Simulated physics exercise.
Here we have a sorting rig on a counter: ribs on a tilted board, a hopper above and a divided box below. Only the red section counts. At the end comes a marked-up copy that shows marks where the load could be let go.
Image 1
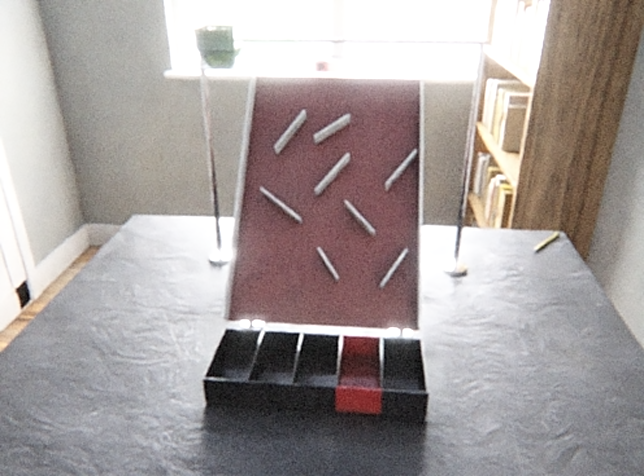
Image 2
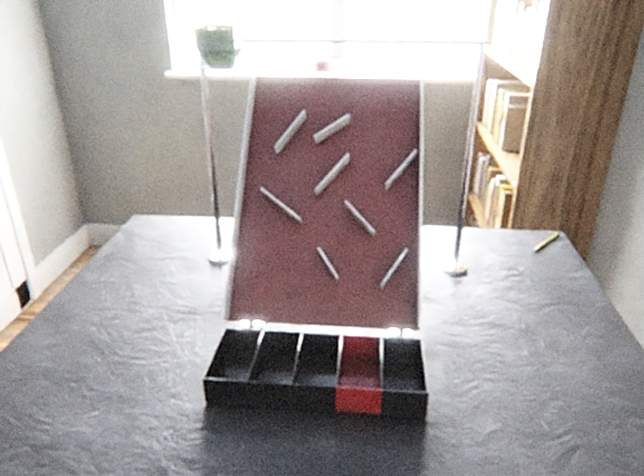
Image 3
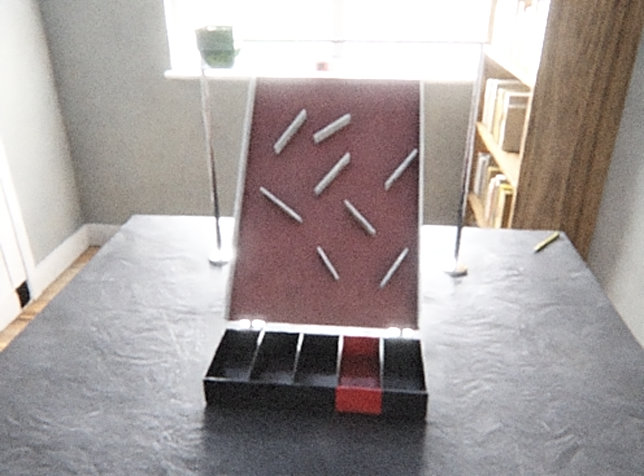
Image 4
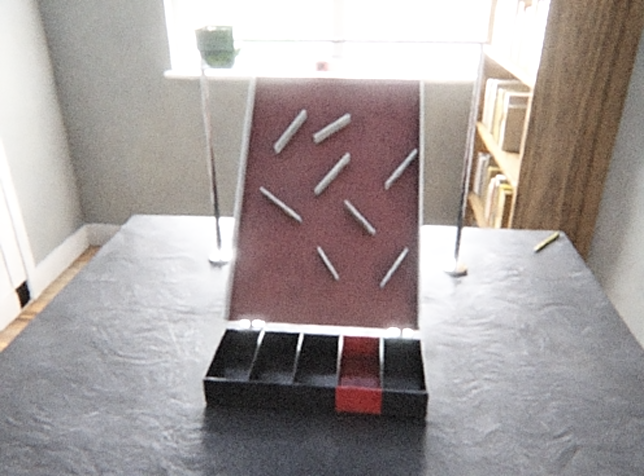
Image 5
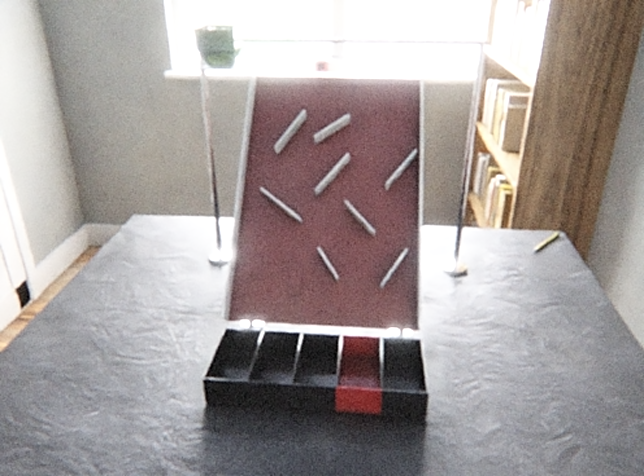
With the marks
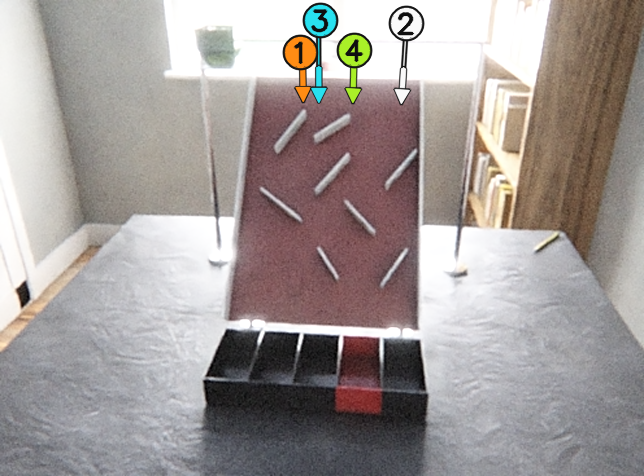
A tilted reddish board with pale ribs stands motionless above a black divided box with one red section on a dark surface.
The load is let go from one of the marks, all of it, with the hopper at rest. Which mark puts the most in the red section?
I would pick mark 2.
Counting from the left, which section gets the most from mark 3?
It is the fourth one.
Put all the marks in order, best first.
Best to worst: 2, 4, 3, 1.
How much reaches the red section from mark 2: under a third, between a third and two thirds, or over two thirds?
Over two thirds.
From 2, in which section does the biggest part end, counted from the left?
It is the fourth one.
On the marked copy, mark 1 meets the board at (303, 96); mark 2 meets the board at (401, 98); mark 3 meets the board at (318, 97); mark 4 meets the board at (353, 97).
Choosing 1, about a quarter in the red section, most in other sections.
Choosing 2, nearly all in the red section, a small part in other sections.
Choosing 3, about half in the red section, about a third in other sections, a small part outside the box.
Choosing 4, most in the red section, about a quarter in other sections.
